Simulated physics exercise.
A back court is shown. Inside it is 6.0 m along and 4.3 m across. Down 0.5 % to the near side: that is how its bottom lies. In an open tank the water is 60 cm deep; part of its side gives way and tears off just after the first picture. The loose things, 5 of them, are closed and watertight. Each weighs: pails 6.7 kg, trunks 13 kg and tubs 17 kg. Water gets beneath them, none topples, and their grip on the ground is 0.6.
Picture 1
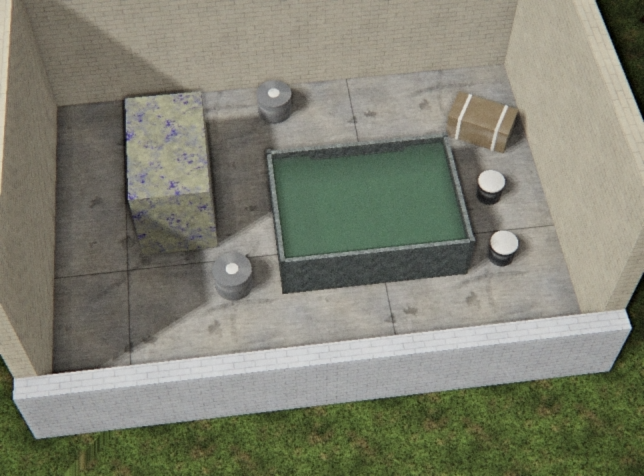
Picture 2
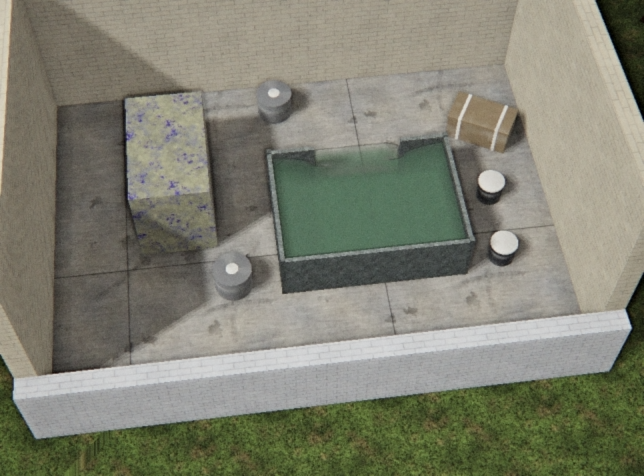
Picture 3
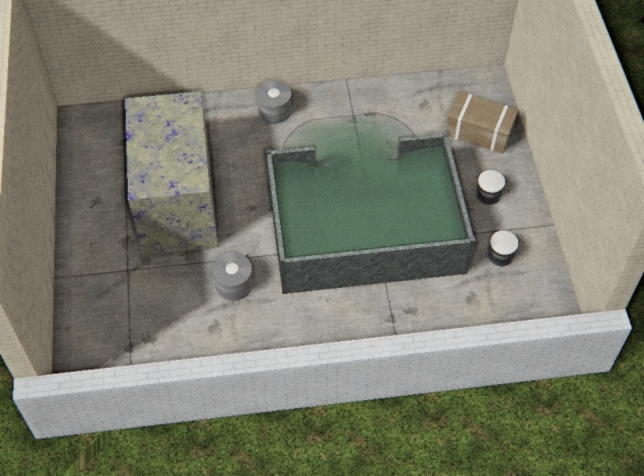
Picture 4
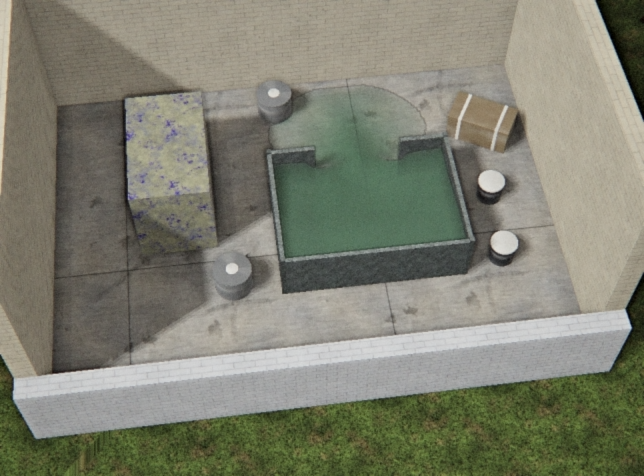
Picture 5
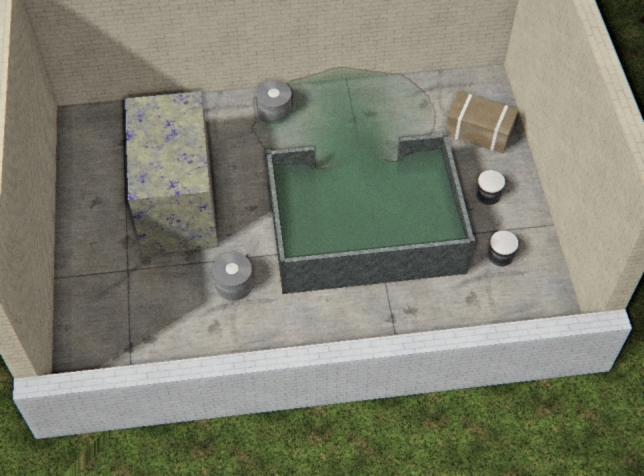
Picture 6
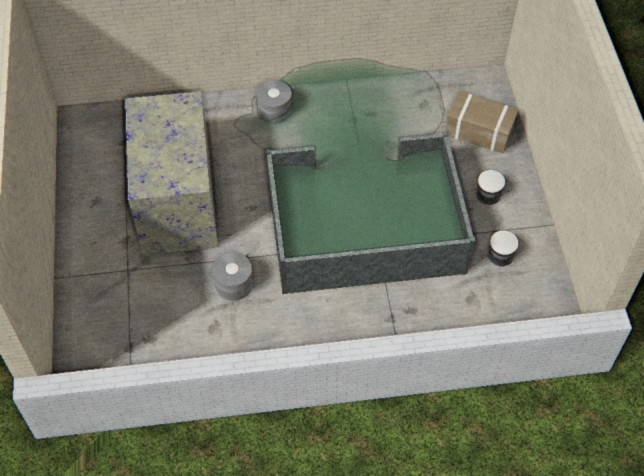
Green water pouring through a gap in the far side of a dark tank and spreading toward the courtyard's back wall.
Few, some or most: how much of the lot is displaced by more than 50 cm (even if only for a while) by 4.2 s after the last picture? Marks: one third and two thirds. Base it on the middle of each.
It is two thirds or above.
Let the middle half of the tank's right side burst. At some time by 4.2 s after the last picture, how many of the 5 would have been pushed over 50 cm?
Then it comes to 3.
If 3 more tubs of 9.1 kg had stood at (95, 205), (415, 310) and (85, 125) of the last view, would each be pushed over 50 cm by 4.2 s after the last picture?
Above, below, above.
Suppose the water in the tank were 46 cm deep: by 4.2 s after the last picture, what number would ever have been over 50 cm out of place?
2.
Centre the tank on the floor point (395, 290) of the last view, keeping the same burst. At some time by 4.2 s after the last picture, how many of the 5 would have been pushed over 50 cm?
Then the count would be 2.
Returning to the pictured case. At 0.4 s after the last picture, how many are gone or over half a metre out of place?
The number comes to 0.
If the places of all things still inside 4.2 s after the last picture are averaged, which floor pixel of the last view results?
Somewhere near (356, 263).
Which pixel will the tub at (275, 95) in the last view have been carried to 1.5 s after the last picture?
About pixel (151, 124).
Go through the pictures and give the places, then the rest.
The first picture shows a pail at (492, 181) rests on the ground; a trunk at (483, 112), on the bottom; 3.2 m2 under water; 0 of 5 have shifted.
The second picture shows a pail at (492, 181), on the bottom; a trunk at (483, 112), on the bottom; 3.8 m2 under water; 0 of 5 have shifted.
The third picture shows a pail at (492, 181), on the bottom; a trunk at (483, 112) rests on the ground; 4.6 m2 under water; 0 of 5 have shifted.
The fourth picture shows a pail at (492, 181), on the bottom; a trunk at (483, 112), on the bottom; water covers 5.6 m2; 0 of 5 have shifted.
The fifth picture shows a pail at (492, 181) rests on the ground; a trunk at (483, 112), on the bottom; water covers 6.2 m2; 0 of 5 have shifted.
The sixth picture shows a pail at (492, 181), on the bottom; a trunk at (483, 112), on the bottom; 6.5 m2 under water; 0 of 5 have shifted.
Then, 0.4 s after the last picture 0 of 5 are over 50 cm from their spots; 0 afloat.
Then, 1.5 s after the last picture 1 of 5 are over 50 cm from their spots; 0 afloat.
Then, 2.8 s after the last picture 3 of 5 are over 50 cm from their spots; 2 afloat.
Then, 4.2 s after the last picture 4 of 5 are over 50 cm from their spots, and 4 have been at some point; 2 afloat.
